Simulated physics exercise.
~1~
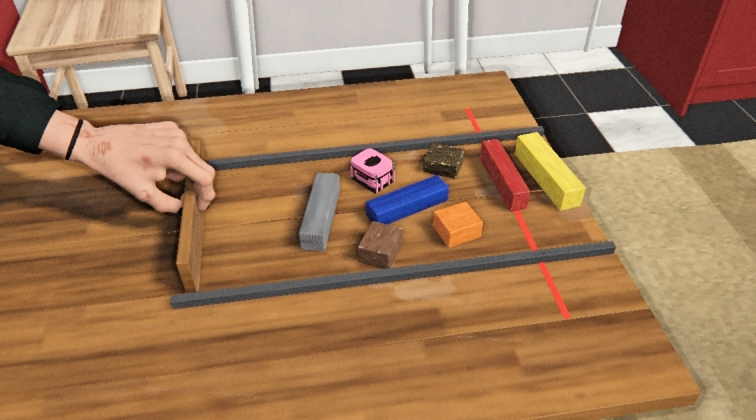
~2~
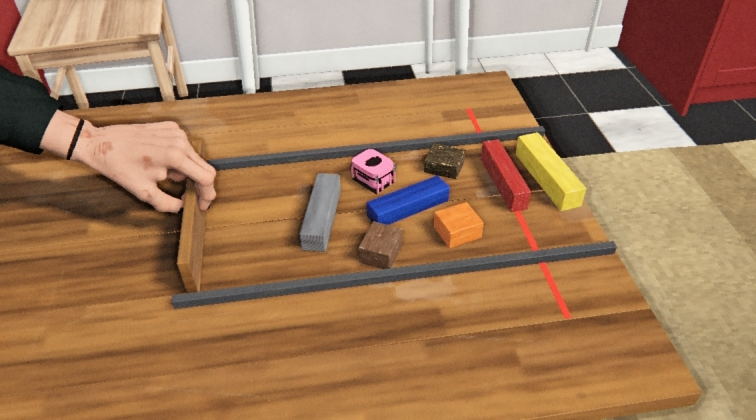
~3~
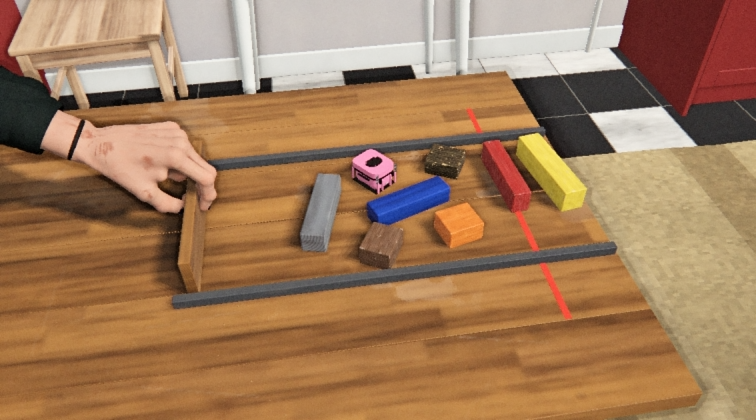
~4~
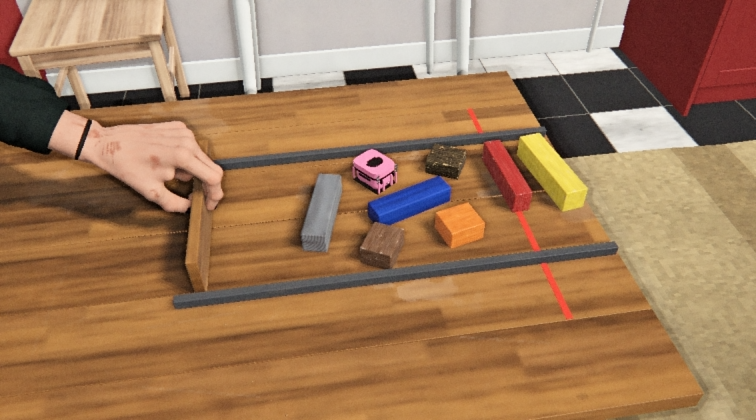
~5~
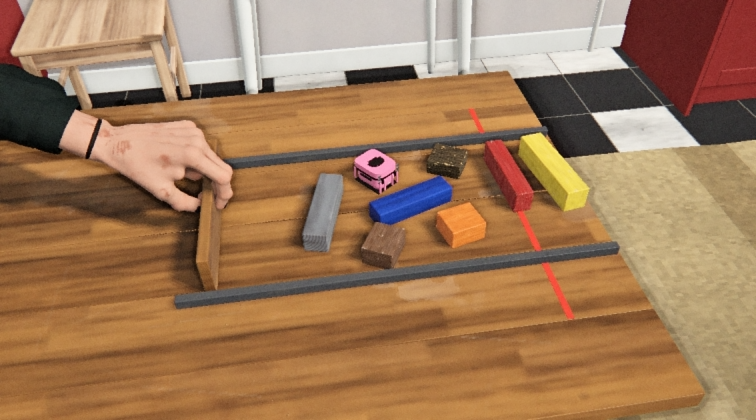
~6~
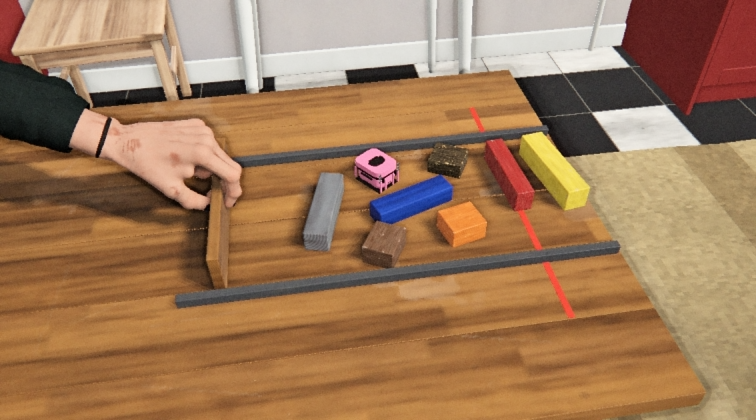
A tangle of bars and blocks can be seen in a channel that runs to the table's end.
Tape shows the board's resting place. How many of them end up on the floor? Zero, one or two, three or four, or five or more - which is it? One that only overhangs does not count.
The number gone is small: One or two.
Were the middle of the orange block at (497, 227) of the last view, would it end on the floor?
That orange block hangs in there.
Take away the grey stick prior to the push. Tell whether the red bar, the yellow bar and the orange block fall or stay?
Red bar down, yellow bar down, orange block still up.
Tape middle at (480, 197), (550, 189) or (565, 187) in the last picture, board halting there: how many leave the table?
In order, 1, 5 and 7.
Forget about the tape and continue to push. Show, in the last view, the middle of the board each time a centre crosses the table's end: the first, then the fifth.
In pixels, around (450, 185) followed by around (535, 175).
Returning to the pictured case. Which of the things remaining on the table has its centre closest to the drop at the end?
Blue stick.
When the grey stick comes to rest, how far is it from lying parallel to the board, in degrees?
Angle: Around 0°.
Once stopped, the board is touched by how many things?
It's 3 of them.
A little later, none off yet; yellow bar at rest near (552, 170); red bar at rest near (508, 174); black block at rest near (448, 160).
Next, none off yet; yellow bar tilted well over near (587, 164); red bar shifted about its own width near (561, 159); black block shifted well along near (505, 154).
When it is over, the number that fall off is one or two; down, red bar and yellow bar.
